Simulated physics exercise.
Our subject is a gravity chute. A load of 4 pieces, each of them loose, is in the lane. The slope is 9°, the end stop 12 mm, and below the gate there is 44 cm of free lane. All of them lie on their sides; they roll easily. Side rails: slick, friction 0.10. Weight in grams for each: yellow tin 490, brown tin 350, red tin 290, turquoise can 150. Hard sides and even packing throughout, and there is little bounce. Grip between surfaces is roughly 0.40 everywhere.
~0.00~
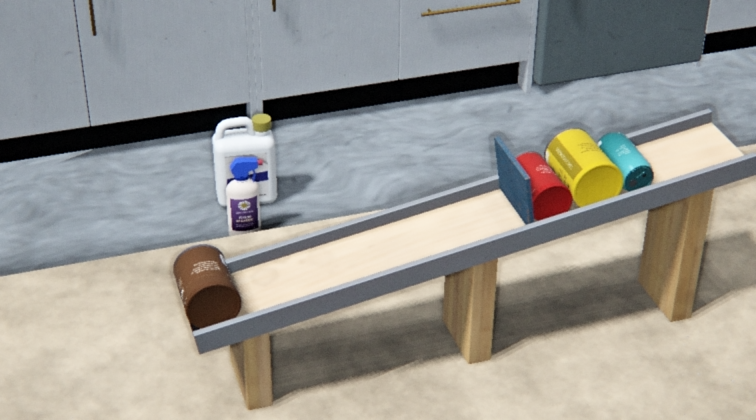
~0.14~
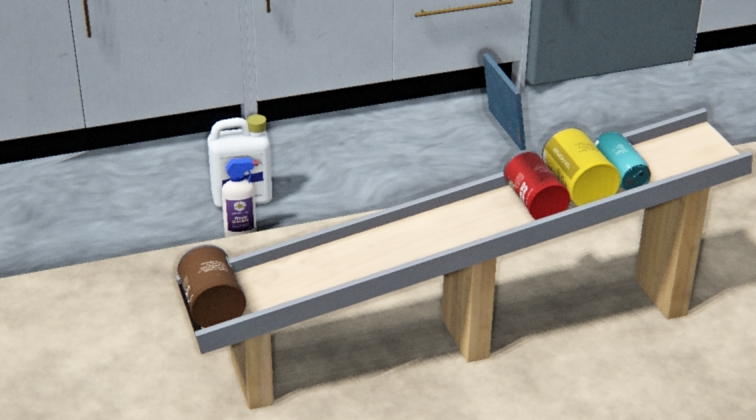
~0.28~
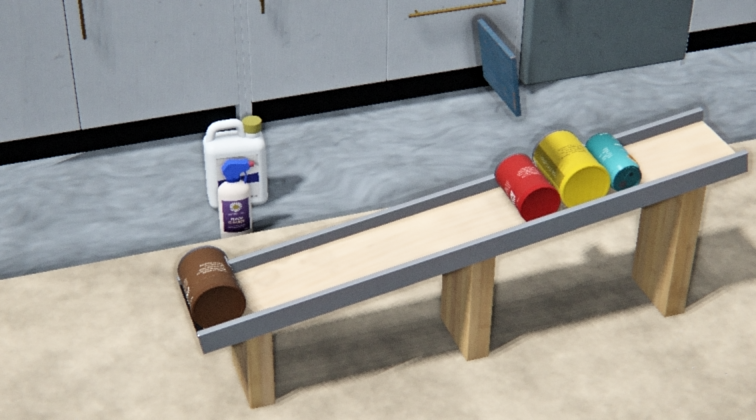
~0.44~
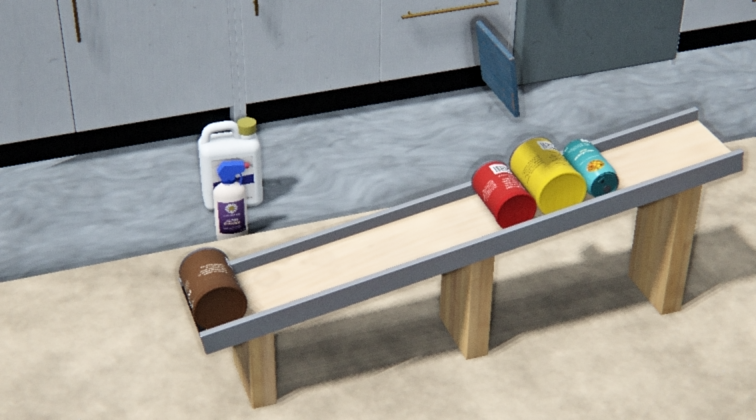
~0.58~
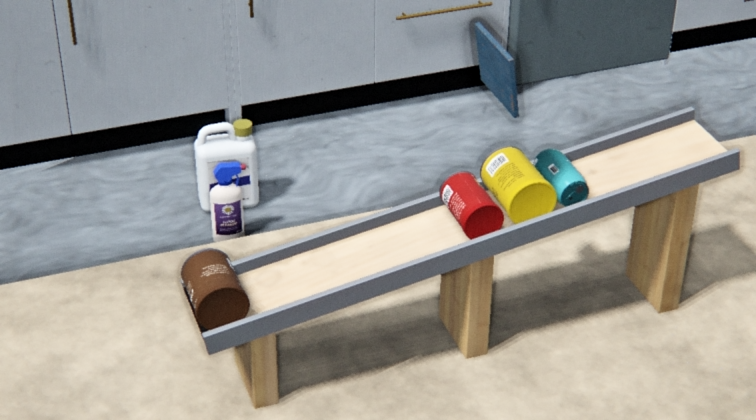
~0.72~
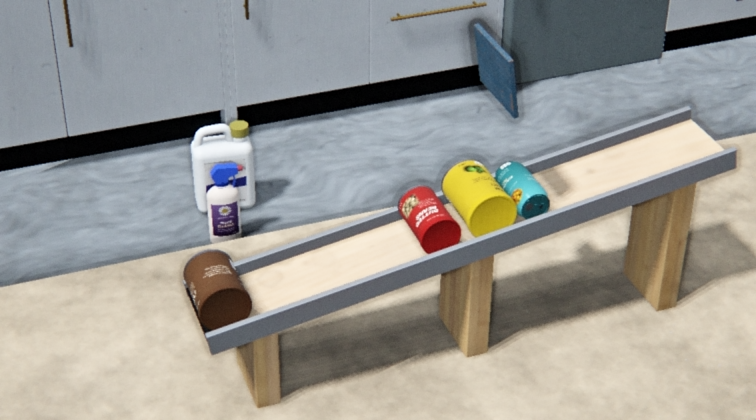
Red, yellow and turquoise tins roll down the sloped lane after the blue gate lifts away.
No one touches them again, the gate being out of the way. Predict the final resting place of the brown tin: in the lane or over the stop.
I'd say it ends up off.
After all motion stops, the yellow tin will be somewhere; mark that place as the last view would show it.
It comes to rest somewhere around (254, 276).
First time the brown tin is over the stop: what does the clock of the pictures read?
At about 1.3 s.
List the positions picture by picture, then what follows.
Gate shut; brown tin (206, 286); yellow tin (583, 168), in the first frame.
Leader 52 cm from the stop; turquoise can (621, 161); yellow tin (580, 167), in the second frame.
Leader 51 cm from the stop; red tin (527, 188); turquoise can (612, 162), in the third frame.
Leader 47 cm from the stop; red tin (503, 195); yellow tin (547, 176), in the fourth frame.
Leader 42 cm from the stop; red tin (471, 205); turquoise can (560, 177), in the fifth frame.
Leader 35 cm from the stop; brown tin (217, 290); red tin (429, 220), in the sixth frame.
By 1.02 s, leader 13 cm from the stop; brown tin near (217, 290).
By 1.32 s, leader 2 cm from the stop; brown tin now over the stop.
When it is over (1.9 s), over the stop, brown tin; the other 3 in the lane.
